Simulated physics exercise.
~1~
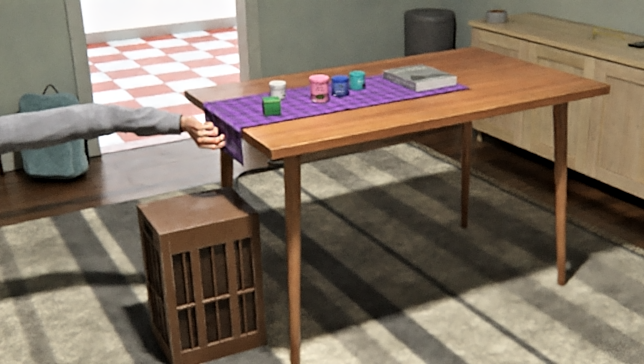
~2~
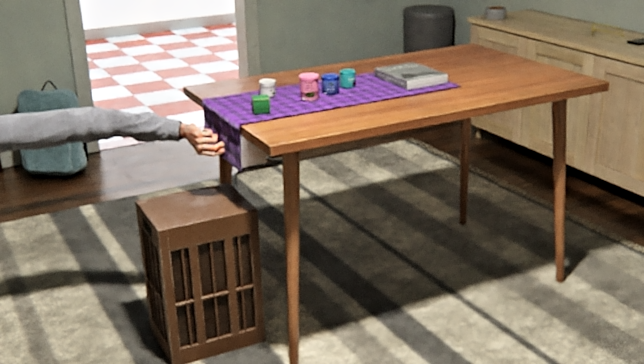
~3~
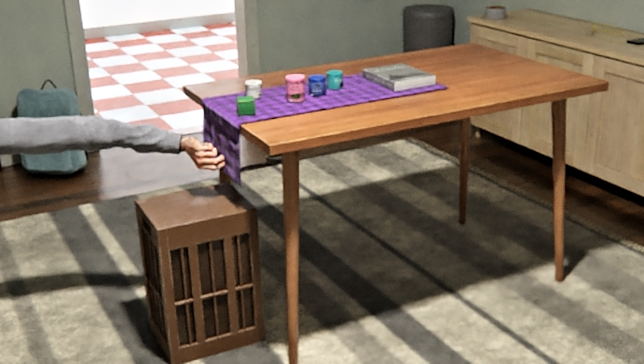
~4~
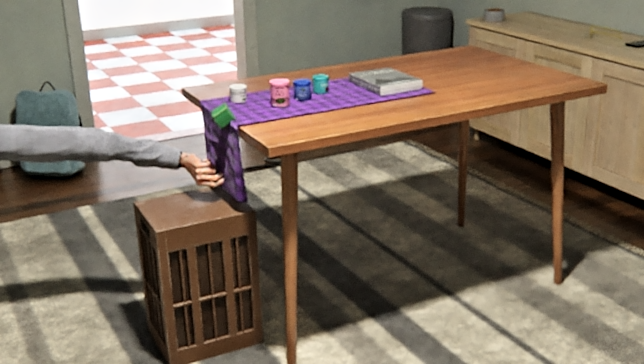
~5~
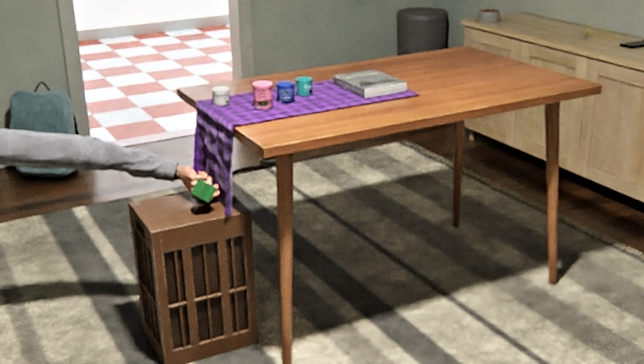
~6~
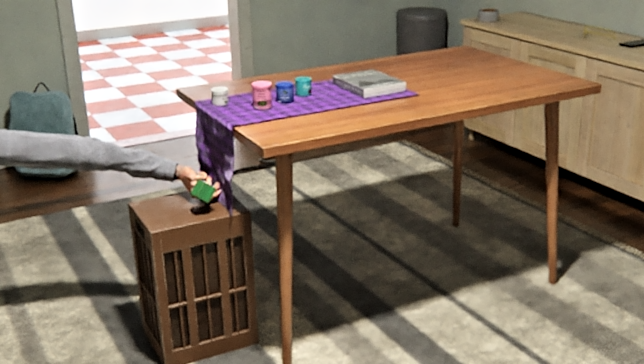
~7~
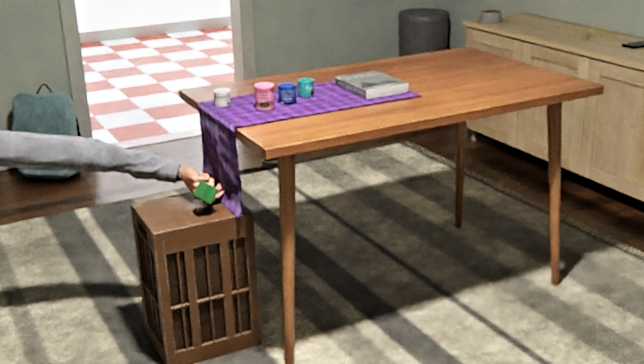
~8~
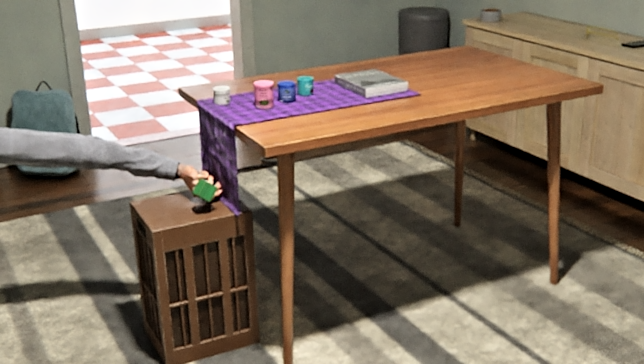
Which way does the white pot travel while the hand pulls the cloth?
The white pot moves to the left, riding along with the cloth toward the table's edge.
